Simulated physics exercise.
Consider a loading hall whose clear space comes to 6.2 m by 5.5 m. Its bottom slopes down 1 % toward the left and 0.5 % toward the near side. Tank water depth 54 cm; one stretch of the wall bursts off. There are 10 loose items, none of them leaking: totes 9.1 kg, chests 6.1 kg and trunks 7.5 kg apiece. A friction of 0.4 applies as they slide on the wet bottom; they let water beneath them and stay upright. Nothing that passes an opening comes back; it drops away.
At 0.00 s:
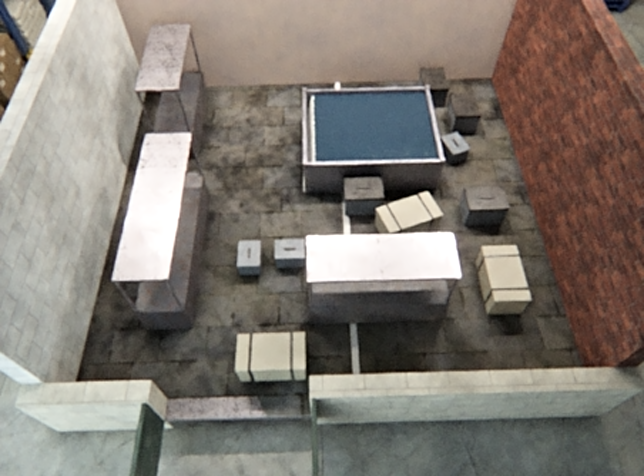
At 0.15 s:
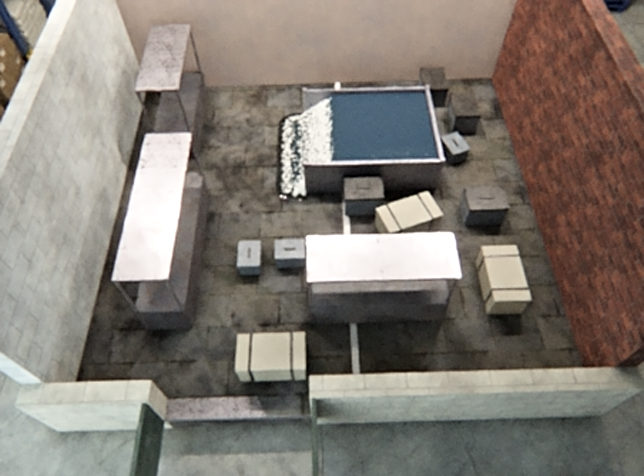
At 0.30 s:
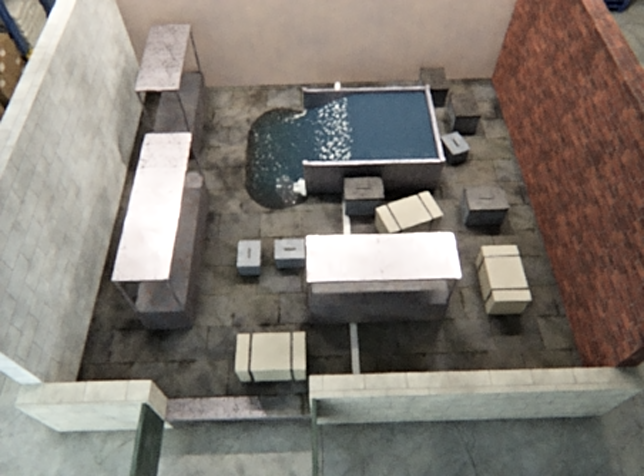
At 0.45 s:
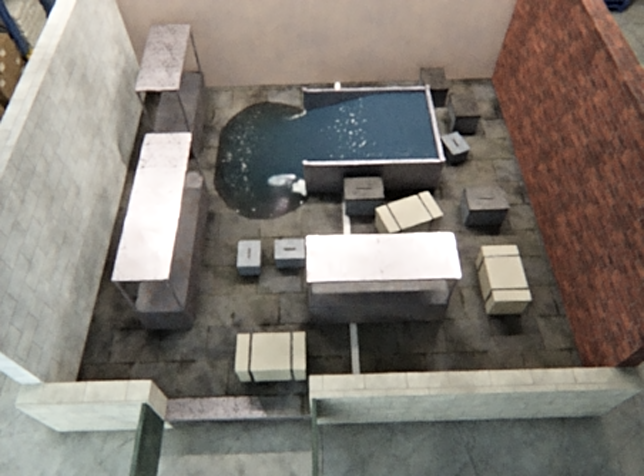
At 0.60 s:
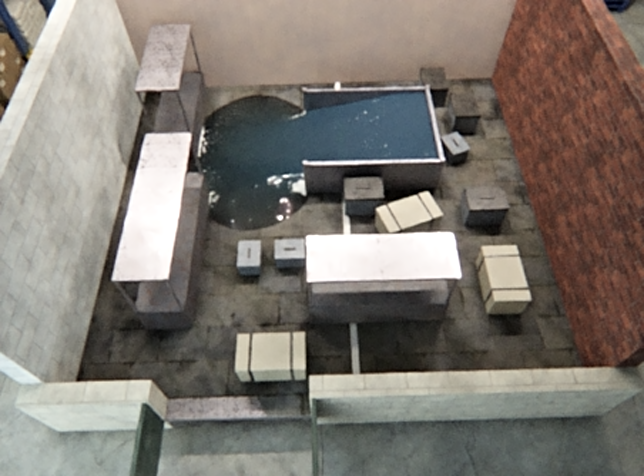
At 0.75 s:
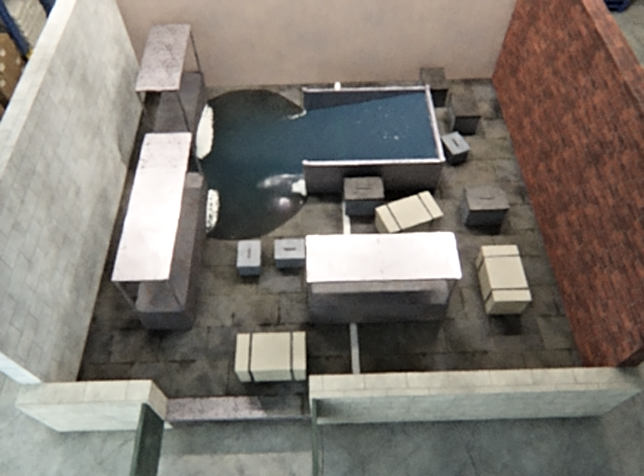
To begin with, a raised tank of dark blue water stands among benches, grey boxes and pale crates in a walled hall. Its left side gives way and white, frothy water pours out, then spreads leftward in a rounded pool that reaches the benches, while the boxes and crates stay put.
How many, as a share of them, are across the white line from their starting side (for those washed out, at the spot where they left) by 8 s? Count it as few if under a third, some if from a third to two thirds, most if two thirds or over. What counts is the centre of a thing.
Few.
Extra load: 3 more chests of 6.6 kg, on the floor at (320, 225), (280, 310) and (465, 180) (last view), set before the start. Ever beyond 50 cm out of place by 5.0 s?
Going one by one: Stays closer, stays closer, stays closer.
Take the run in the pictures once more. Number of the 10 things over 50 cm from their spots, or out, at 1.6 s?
It comes to 0.
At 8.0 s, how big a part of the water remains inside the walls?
Somewhere near 82 percent, give or take.
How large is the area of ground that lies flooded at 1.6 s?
I'd put it close to 11.0 m2.
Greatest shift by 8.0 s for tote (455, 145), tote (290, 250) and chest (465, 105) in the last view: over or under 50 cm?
Going one by one: Within it, within it, beyond it.
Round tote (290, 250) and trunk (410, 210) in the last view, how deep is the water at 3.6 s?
About 1 and 0 cm.
After 1.6 s 0 of 10 are over the mark; 0 afloat.
After 3.6 s 0 of 10 are over the mark; 1 afloat.
After 5.6 s 0 of 10 are over the mark; 2 afloat.
After 8.0 s 1 of 10 are over the mark; 2 afloat.
